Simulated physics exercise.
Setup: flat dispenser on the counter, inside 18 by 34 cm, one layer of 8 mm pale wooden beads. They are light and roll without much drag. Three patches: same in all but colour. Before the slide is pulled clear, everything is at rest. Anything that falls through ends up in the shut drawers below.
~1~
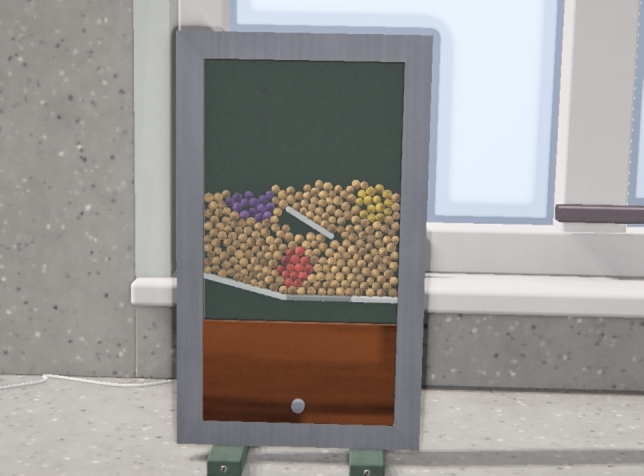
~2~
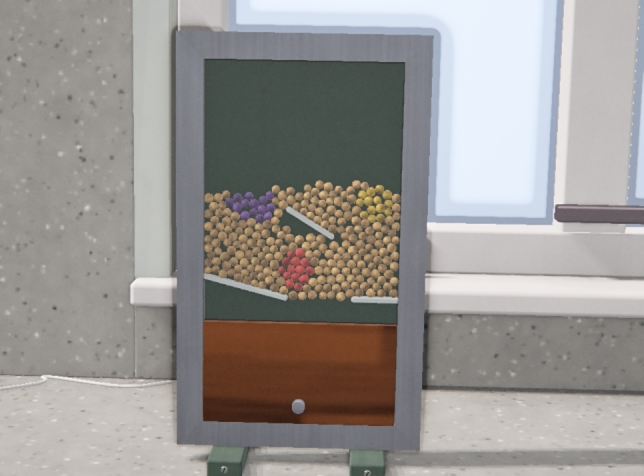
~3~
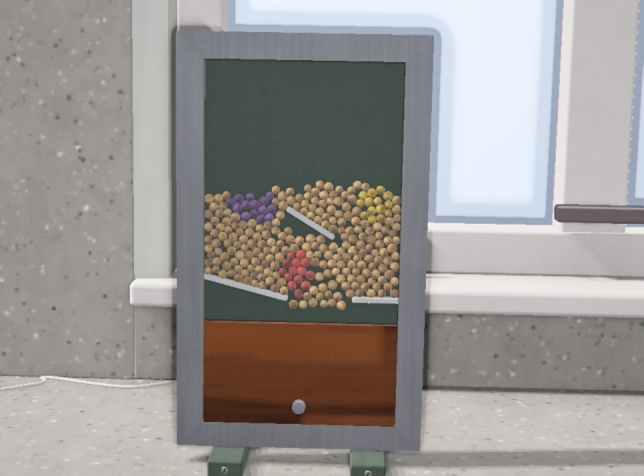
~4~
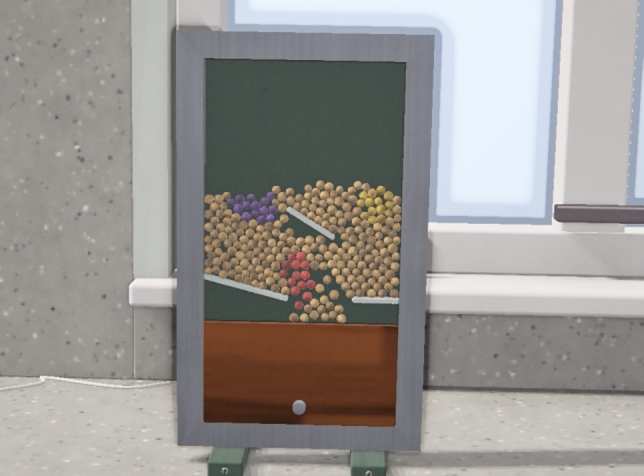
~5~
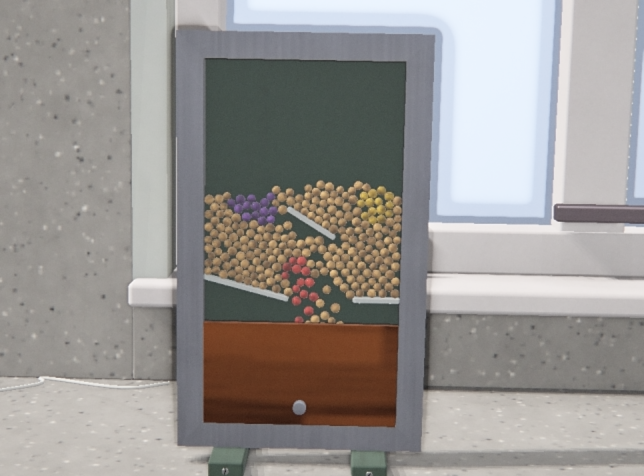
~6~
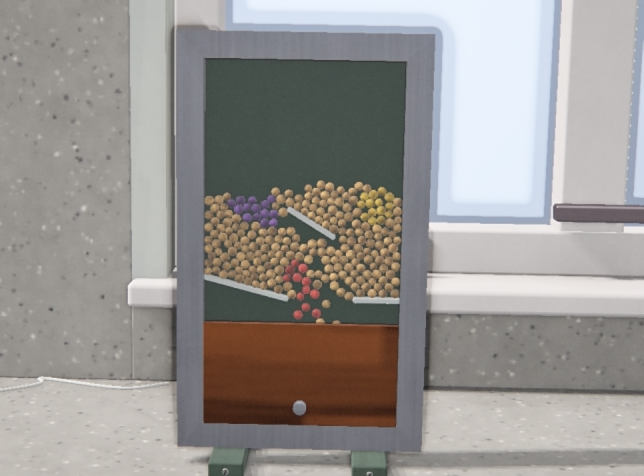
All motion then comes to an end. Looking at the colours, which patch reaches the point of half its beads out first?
First to half: Red.
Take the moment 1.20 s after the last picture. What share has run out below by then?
About 95 in a hundred.
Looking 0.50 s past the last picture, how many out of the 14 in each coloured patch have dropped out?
The yellow patch has 8 out, the red patch 14, the purple patch 14.
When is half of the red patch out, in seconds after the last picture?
Time: About 0.0 s.
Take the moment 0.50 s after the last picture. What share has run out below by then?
Roughly 70 per cent.
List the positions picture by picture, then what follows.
In the first frame, about 260 beads; load centre (306, 245); yellow patch (375, 204); red patch (295, 268); purple patch (253, 206); slide (282, 297) to (357, 299).
In the second frame, load centre (306, 246); 0 out.
In the third frame, load centre (307, 247); 6 out.
In the fourth frame, load centre (310, 240); 13 out.
In the fifth frame, load centre (310, 241); 17 out.
In the sixth frame, load centre (312, 244); 20 out; yellow patch (376, 207); red patch (302, 288); purple patch (256, 210); wall ends (202, 276) to (286, 298), (290, 210) to (333, 237).
Then, 0.15 s later than the last picture, 25 % are out; out of 14, yellow 0, red 14, purple 0.
Then, 0.50 s later than the last picture, 70 % are out; out of 14, yellow 9, red 14, purple 14.
Then, 1.20 s later than the last picture, 95 % are out; out of 14, yellow 13, red 14, purple 14.
All still 1.7 s after it, 95 % are out; out of 14, yellow 13, red 14, purple 14; half out at yellow 0.48 s, red 0.06 s, purple 0.38 s.
